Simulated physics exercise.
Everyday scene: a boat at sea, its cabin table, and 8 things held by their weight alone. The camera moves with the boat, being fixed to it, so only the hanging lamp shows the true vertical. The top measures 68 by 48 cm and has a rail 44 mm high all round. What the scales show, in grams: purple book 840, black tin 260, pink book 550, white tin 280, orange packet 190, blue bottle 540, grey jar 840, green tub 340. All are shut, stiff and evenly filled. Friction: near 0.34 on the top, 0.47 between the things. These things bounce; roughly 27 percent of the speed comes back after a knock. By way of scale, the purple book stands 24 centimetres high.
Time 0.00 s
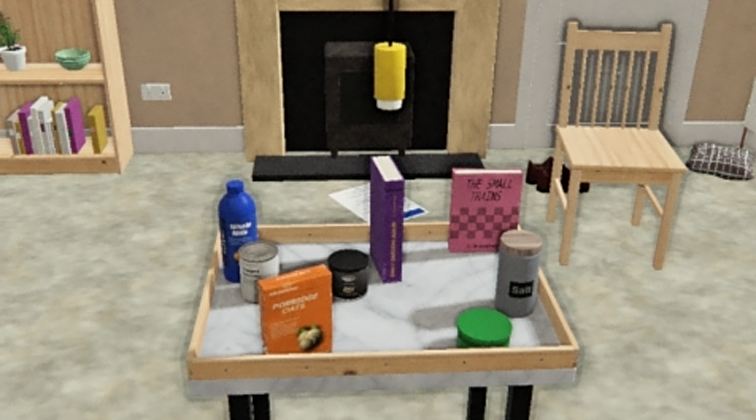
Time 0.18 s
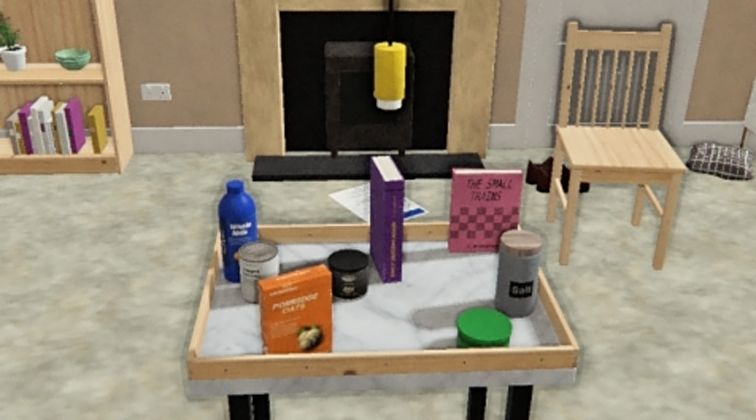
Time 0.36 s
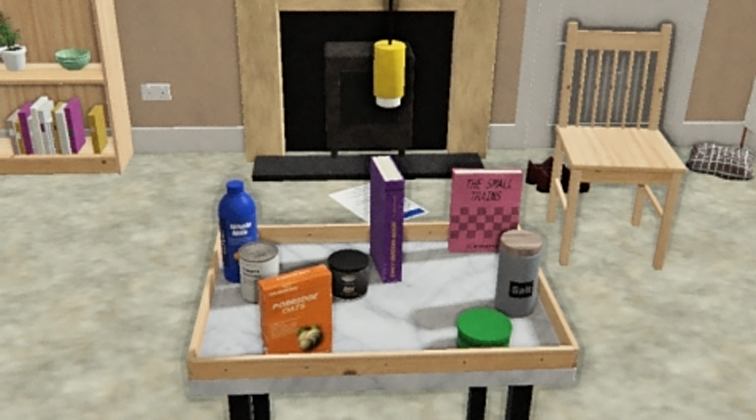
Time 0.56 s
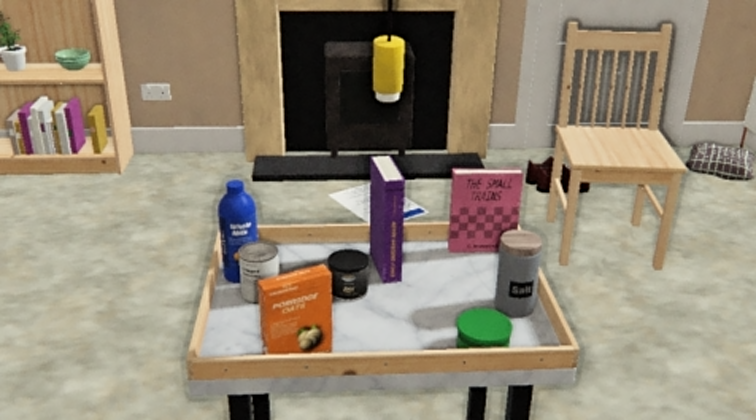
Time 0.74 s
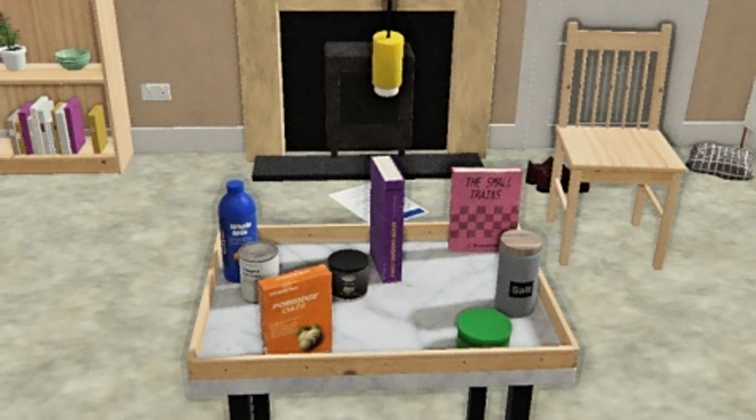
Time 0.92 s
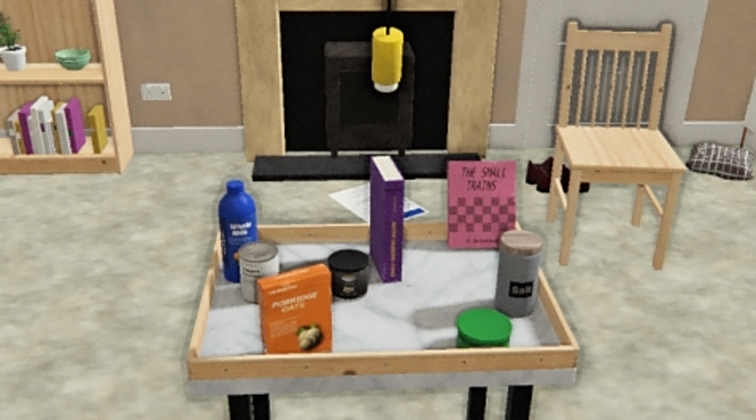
To begin with, books, tins, a blue bottle, an orange packet, a grey jar and a green tub stand on a railed tabletop as a yellow lamp hangs beyond. The lamp drifts slightly upward in view, then the pink book shifts slightly at the far rail while the other items stay put.
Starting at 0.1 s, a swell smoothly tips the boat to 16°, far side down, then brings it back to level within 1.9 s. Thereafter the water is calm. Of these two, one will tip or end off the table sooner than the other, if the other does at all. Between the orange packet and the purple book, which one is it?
I would say the former of the pair.
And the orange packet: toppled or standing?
Well, the orange packet tumbles down.
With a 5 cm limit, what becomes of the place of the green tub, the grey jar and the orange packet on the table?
In short, the green tub stays close to home, the grey jar stays close to home, the orange packet leaves its position.
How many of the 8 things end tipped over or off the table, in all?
So, 2 in all.
After 1.12 s, heel 16°, far side down; pink book now off the table; orange packet tipped 18° from how it sat near (291, 310).
After 1.32 s, heel 13°, far side down; orange packet on its side near (279, 317).
After 1.52 s, heel 8°, far side down; orange packet on its side near (279, 317); white tin slid 2 cm.
After 1.72 s, heel 3°, far side down; orange packet on its side near (279, 317); white tin slid 2 cm.
At rest (2.5 s), off the table, pink book; tipped over on the table, orange packet; the other 6 in place, give or take 5 cm. Seen from the same camera at the end, orange packet near (279, 317), purple book near (386, 219). Orange packet went at 1.20 s; purple book was never lost.
